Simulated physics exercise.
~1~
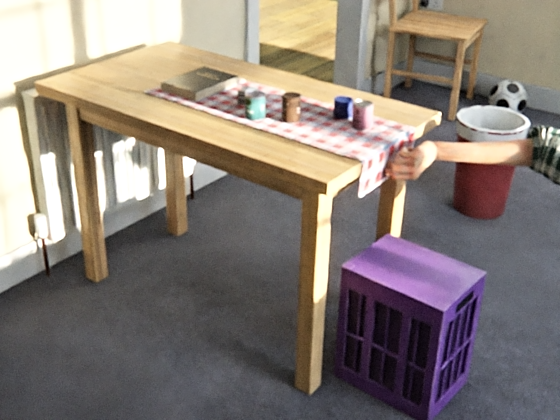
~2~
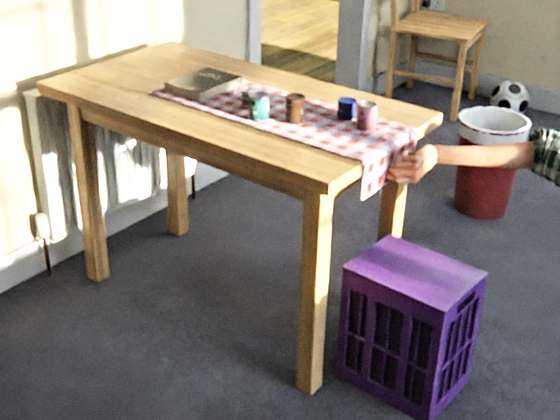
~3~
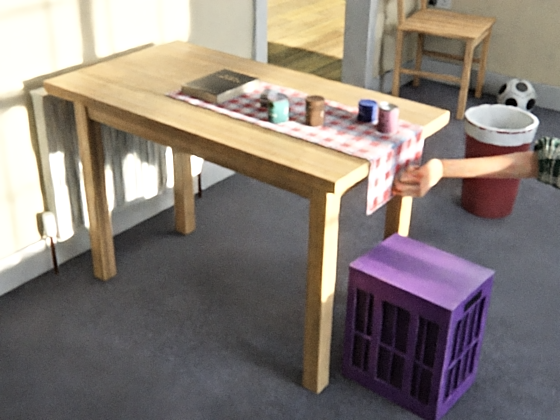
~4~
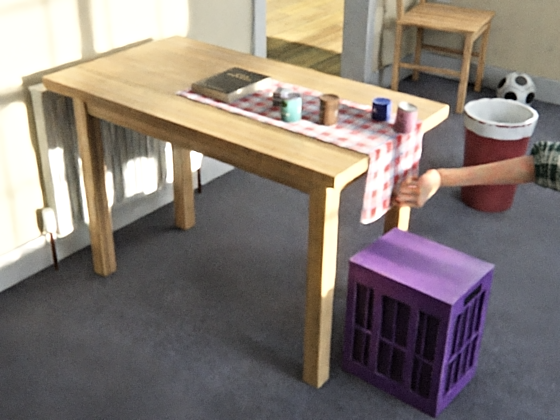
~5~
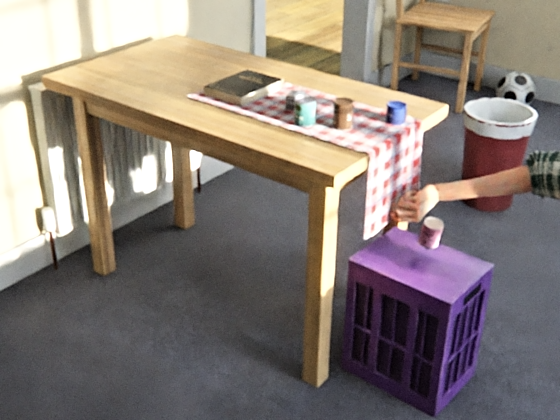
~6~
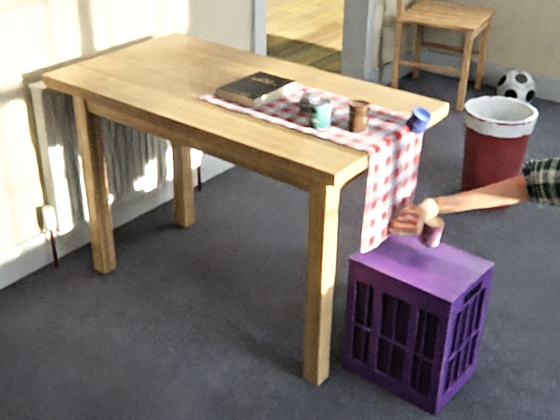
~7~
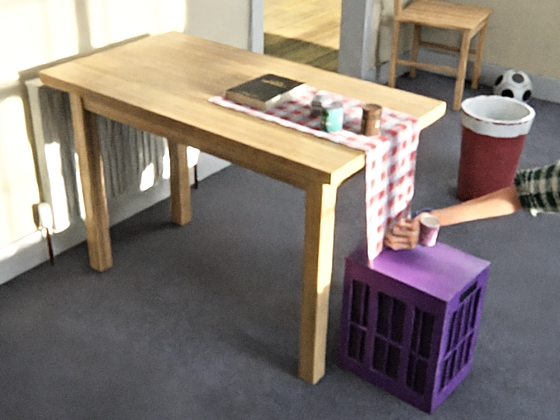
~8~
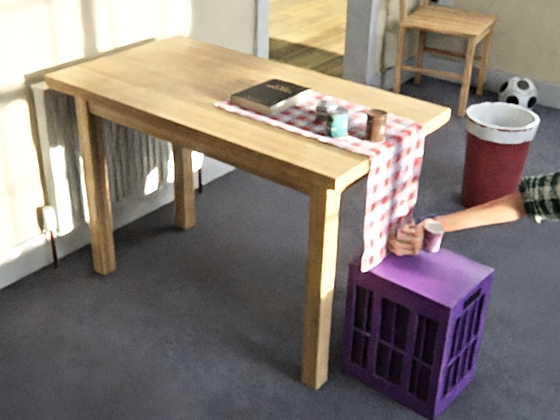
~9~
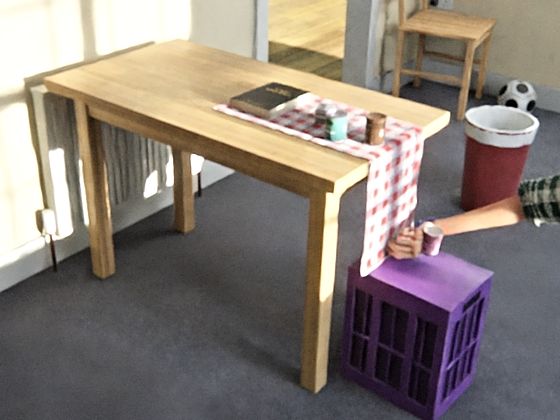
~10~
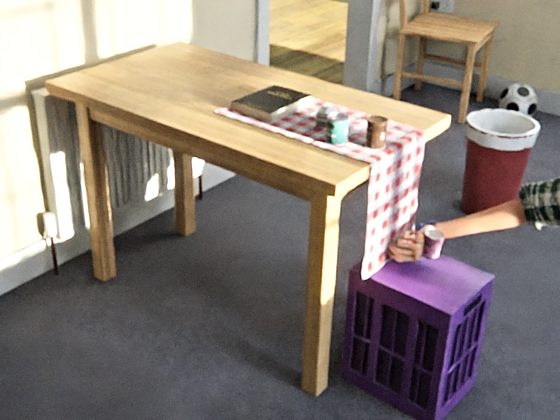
The video shows a hand pulling a red checked cloth carrying a book and small containers along a wooden table. A pink can, then a blue pot, go over the edge towards the purple crate, and the hand finally holds the cloth's end at the crate, the book still on the table.
